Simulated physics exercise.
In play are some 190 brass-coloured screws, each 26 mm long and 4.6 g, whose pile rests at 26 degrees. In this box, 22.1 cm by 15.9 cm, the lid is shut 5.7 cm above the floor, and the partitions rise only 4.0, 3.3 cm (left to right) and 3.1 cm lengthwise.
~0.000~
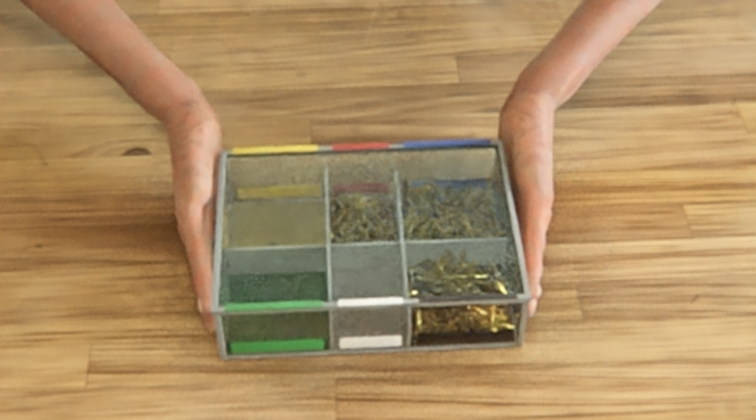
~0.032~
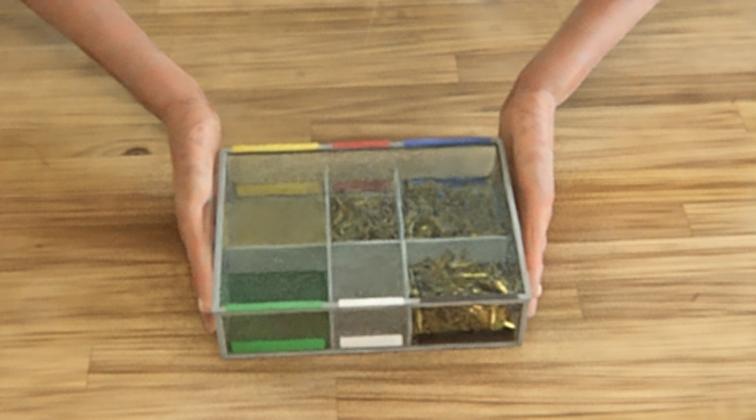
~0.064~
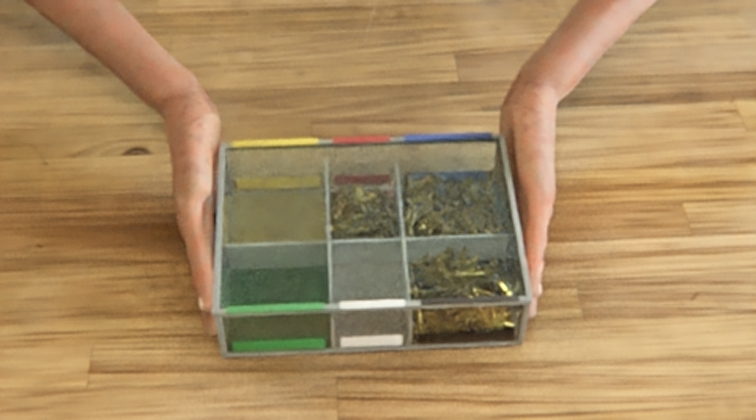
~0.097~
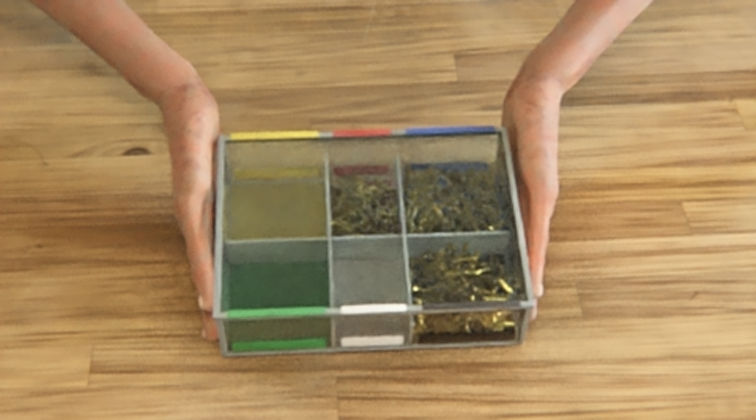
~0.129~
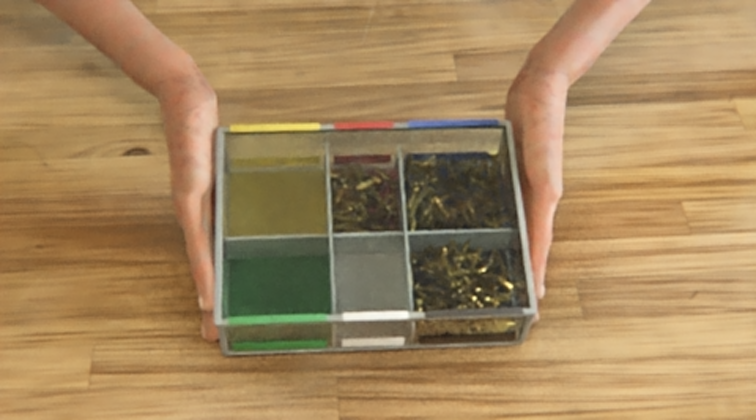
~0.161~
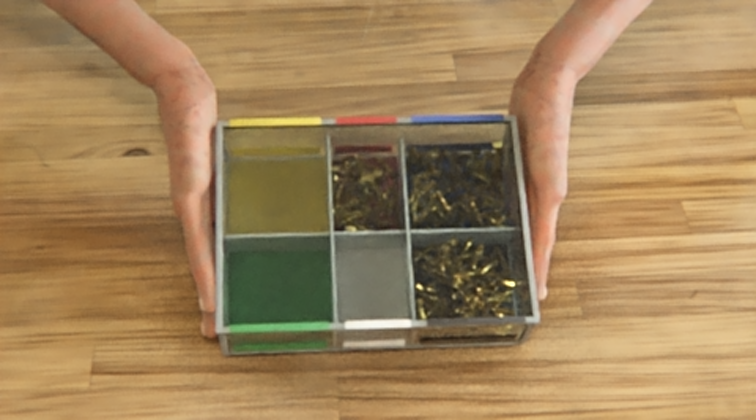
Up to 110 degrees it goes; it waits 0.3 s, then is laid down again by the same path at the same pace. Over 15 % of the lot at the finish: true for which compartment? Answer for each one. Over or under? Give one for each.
Red compartment under; blue compartment under; green compartment under; yellow compartment under; white compartment over; black compartment over.
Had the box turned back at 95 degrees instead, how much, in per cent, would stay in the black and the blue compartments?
Black: 70; blue: 5 (per cent).
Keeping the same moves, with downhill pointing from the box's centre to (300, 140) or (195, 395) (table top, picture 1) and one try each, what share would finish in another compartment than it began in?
Roughly 40 per cent on the first try and 65 per cent on the second.
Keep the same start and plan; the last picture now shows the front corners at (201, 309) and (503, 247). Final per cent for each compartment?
In per cent, the final split is red 30, blue 0, green 40, yellow 30, white 0, black 0.
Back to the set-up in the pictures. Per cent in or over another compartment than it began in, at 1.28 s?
My estimate is some 60 percent.
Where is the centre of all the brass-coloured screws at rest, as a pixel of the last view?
Approximately (452, 307) in the last picture.
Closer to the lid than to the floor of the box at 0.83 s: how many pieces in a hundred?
Estimate: Near 70 per cent.
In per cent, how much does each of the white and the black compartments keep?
White 20; black 75.
After 0.83 s, tilt 110 degrees; green 5 %, white 20 %, black 75 %.
After 1.28 s, tilt 62 degrees; green 5 %, white 20 %, black 75 %.
After 1.80 s, tilt 0 degrees; green 5 %, white 20 %, black 75 %.
By 2.1 s all is still; red 0 %, blue 0 %, green 5 %, yellow 0 %, white 20 %, black 75 %.
